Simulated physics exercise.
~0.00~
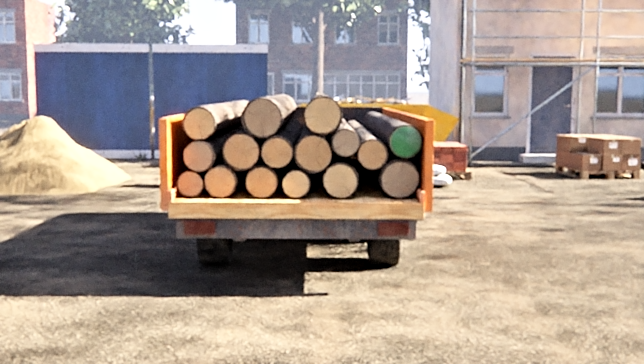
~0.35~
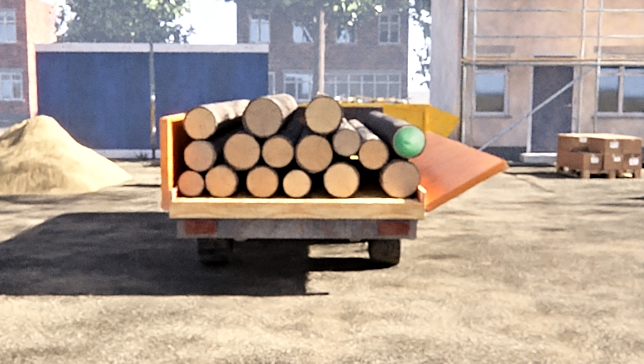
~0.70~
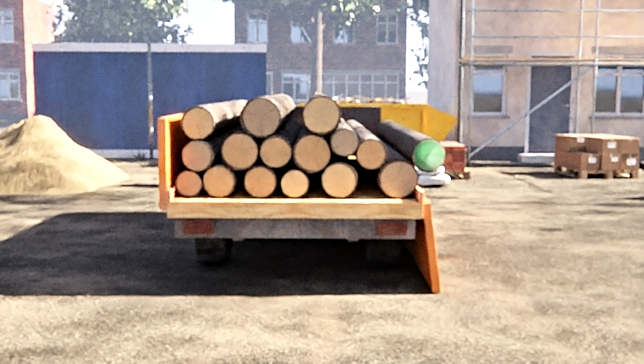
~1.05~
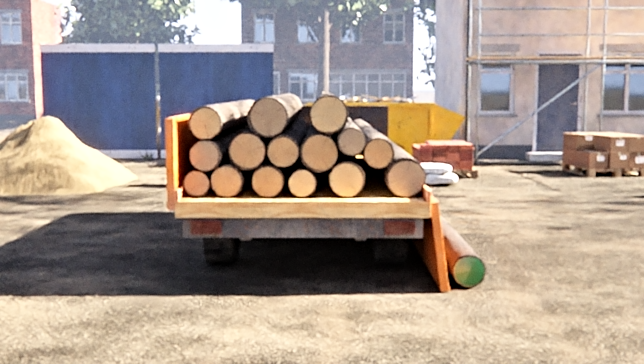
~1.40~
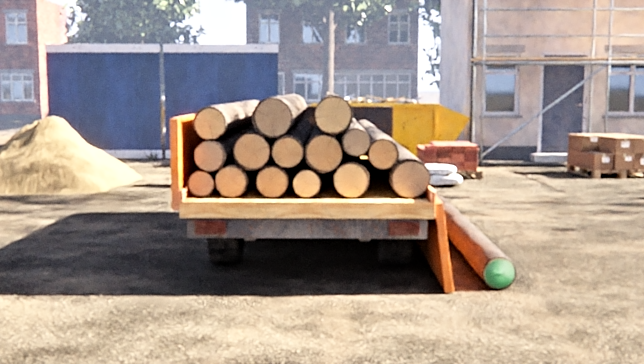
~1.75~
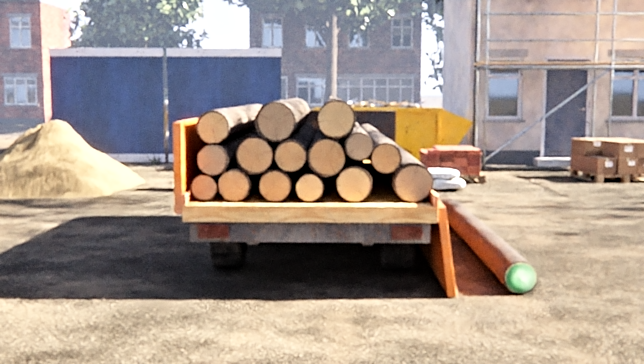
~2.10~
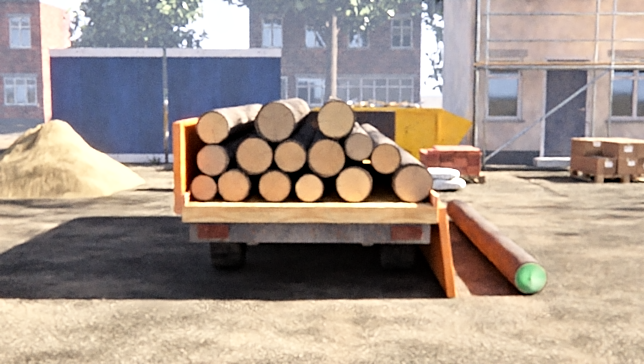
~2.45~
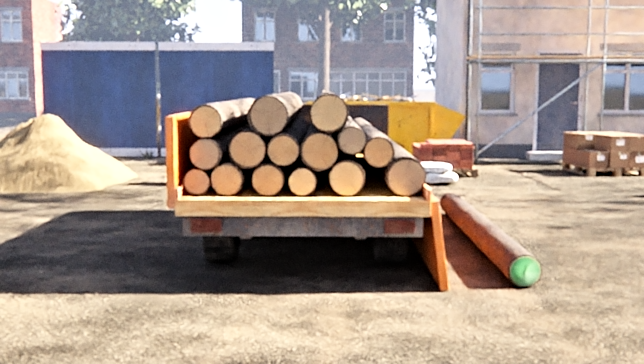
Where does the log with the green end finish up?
It falls off the trailer and ends up lying on the ground to the right.
